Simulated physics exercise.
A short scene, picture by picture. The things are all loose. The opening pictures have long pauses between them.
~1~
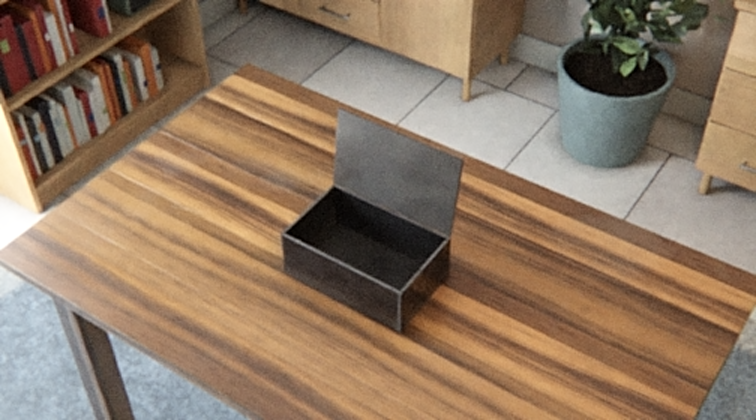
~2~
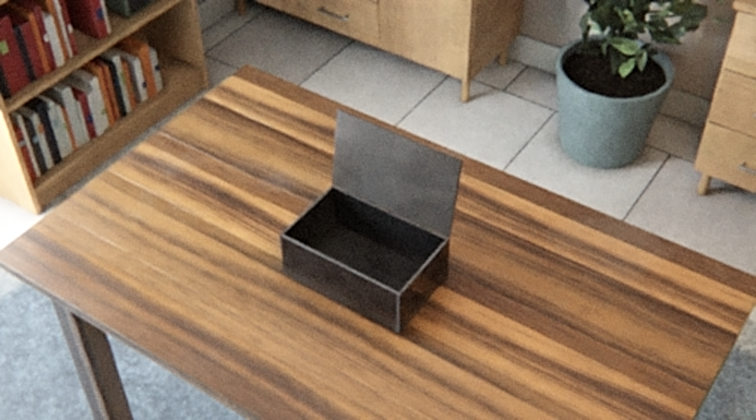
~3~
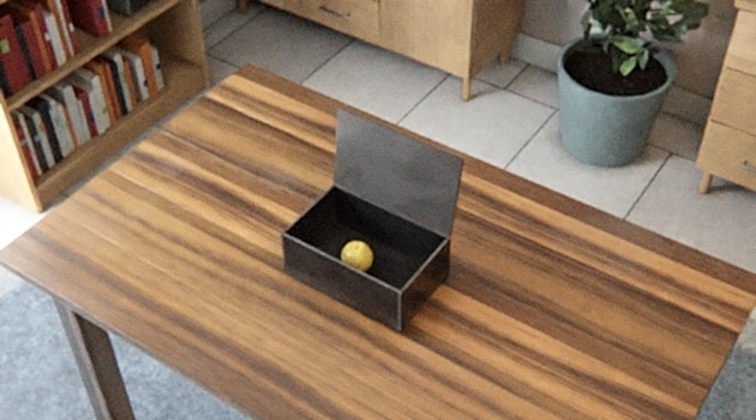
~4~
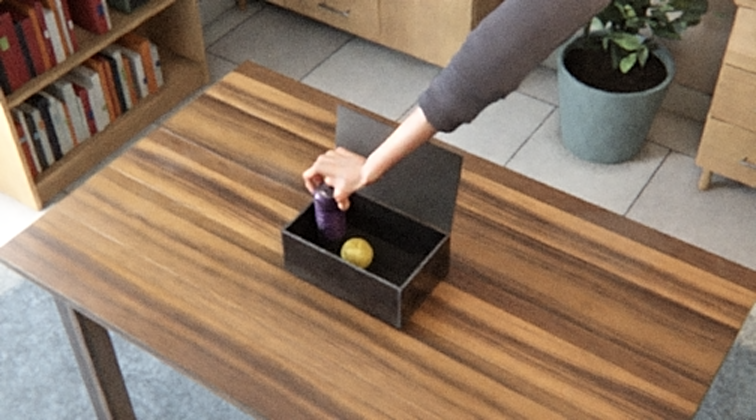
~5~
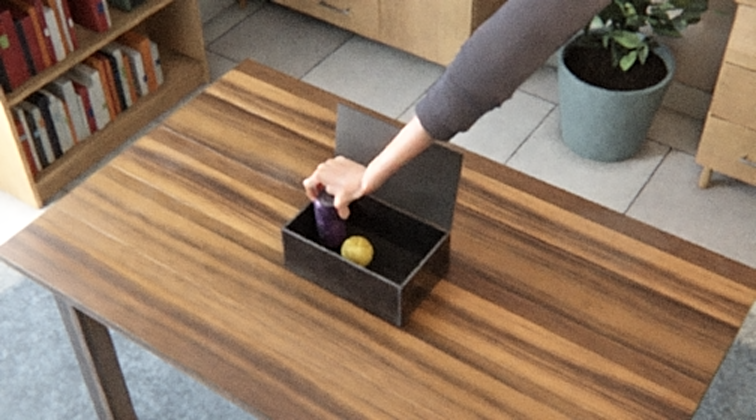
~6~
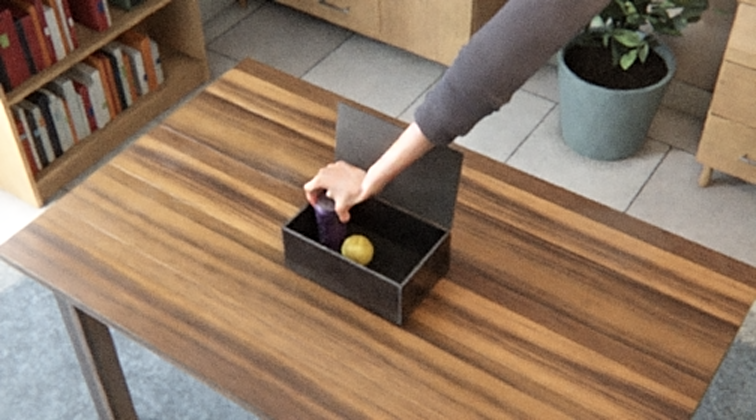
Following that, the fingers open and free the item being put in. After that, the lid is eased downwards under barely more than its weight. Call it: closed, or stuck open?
Stuck open.
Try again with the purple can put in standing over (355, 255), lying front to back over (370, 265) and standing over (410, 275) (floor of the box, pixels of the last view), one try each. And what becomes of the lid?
First try: It comes fully down; second try: It comes fully down; third try: It gets propped open.
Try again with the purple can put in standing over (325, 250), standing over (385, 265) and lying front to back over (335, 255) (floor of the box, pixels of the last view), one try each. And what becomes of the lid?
Open, Open, Closed.
Then, 1.20 s past the last view, lid starting down.
Then, 1.60 s past the last view, lid 58° above the rim.
Then, 1.90 s past the last view, lid 33° above the rim.
Finally, lid 22° above the rim; both still in place. Final places as the last picture's camera would see them, purple can near (331, 224).
